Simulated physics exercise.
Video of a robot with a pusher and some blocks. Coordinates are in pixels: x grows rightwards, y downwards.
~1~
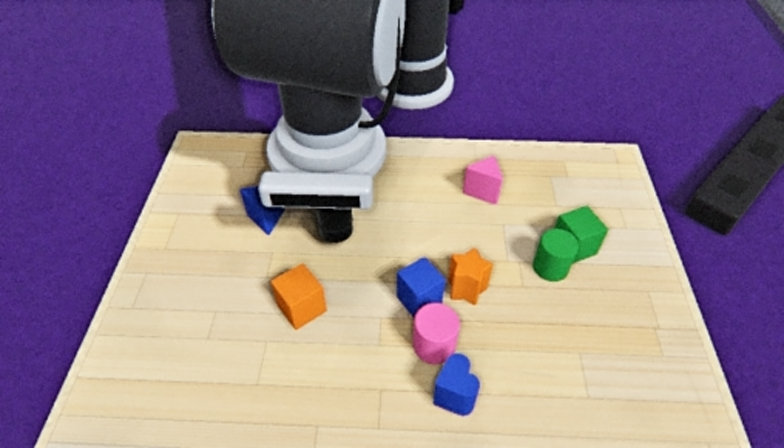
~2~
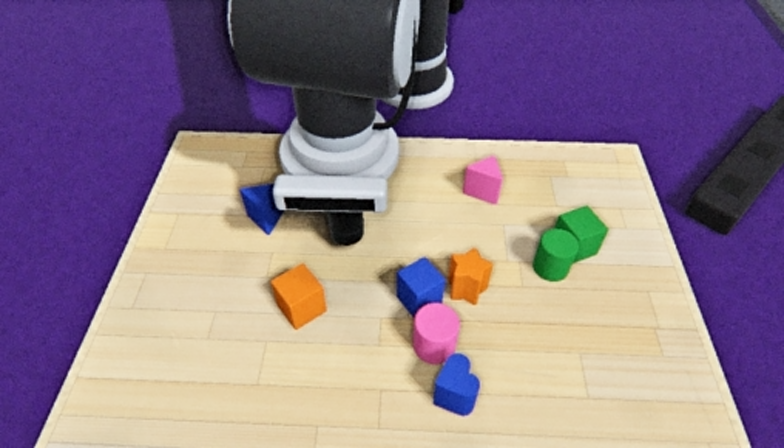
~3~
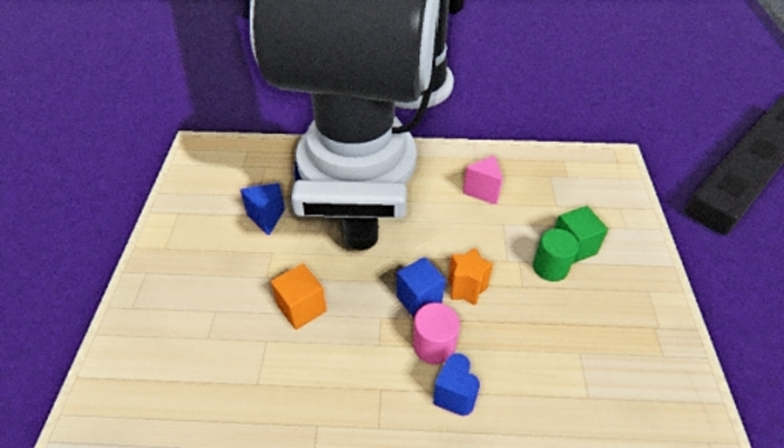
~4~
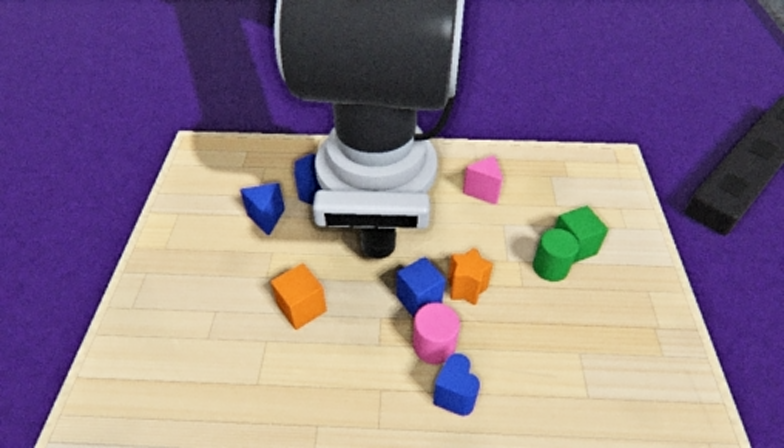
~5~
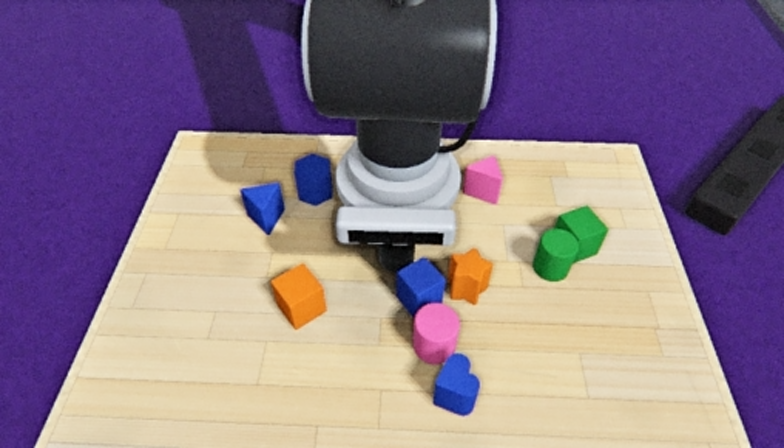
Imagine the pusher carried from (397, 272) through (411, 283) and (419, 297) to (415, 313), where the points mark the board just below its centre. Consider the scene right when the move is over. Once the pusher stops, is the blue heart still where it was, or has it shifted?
The block in question is displaced by the end.
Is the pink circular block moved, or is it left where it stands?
If the pusher follows that path, the pink circular block ends up shifted.
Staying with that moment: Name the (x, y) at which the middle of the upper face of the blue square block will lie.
Its top centre lands on (435, 318).
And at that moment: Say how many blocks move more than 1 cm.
Three or more blocks move.
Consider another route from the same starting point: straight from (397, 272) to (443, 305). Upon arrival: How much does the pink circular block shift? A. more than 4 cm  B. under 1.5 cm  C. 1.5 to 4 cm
Choice C: 1.5 to 4 cm.
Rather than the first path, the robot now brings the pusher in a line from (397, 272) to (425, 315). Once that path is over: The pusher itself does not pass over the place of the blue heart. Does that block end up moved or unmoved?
Displaced, by a centimetre or more.
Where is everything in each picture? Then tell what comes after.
Tip of the pusher (337, 231), middles of tops, blue square block (421, 275), pink circular block (437, 321), blue heart (459, 375), orange star (471, 263), in the first picture.
Pusher (348, 234), nothing pushed, in the second picture.
Pusher (362, 239), nothing pushed, in the third picture.
Pusher (379, 247), nothing pushed, in the fourth picture.
Pusher (397, 260), blue square block (421, 275), pink circular block (437, 321), blue heart (459, 375), orange star (471, 263), in the fifth picture.
What follows on the original path. Halfway along, pusher (418, 278); blue square block (435, 293), turned 20° clockwise; pink circular block (440, 330).
At the end, pusher (415, 302); blue square block (435, 318); pink circular block (450, 355); blue heart (469, 396), turned 15° clockwise; orange star unmoved.
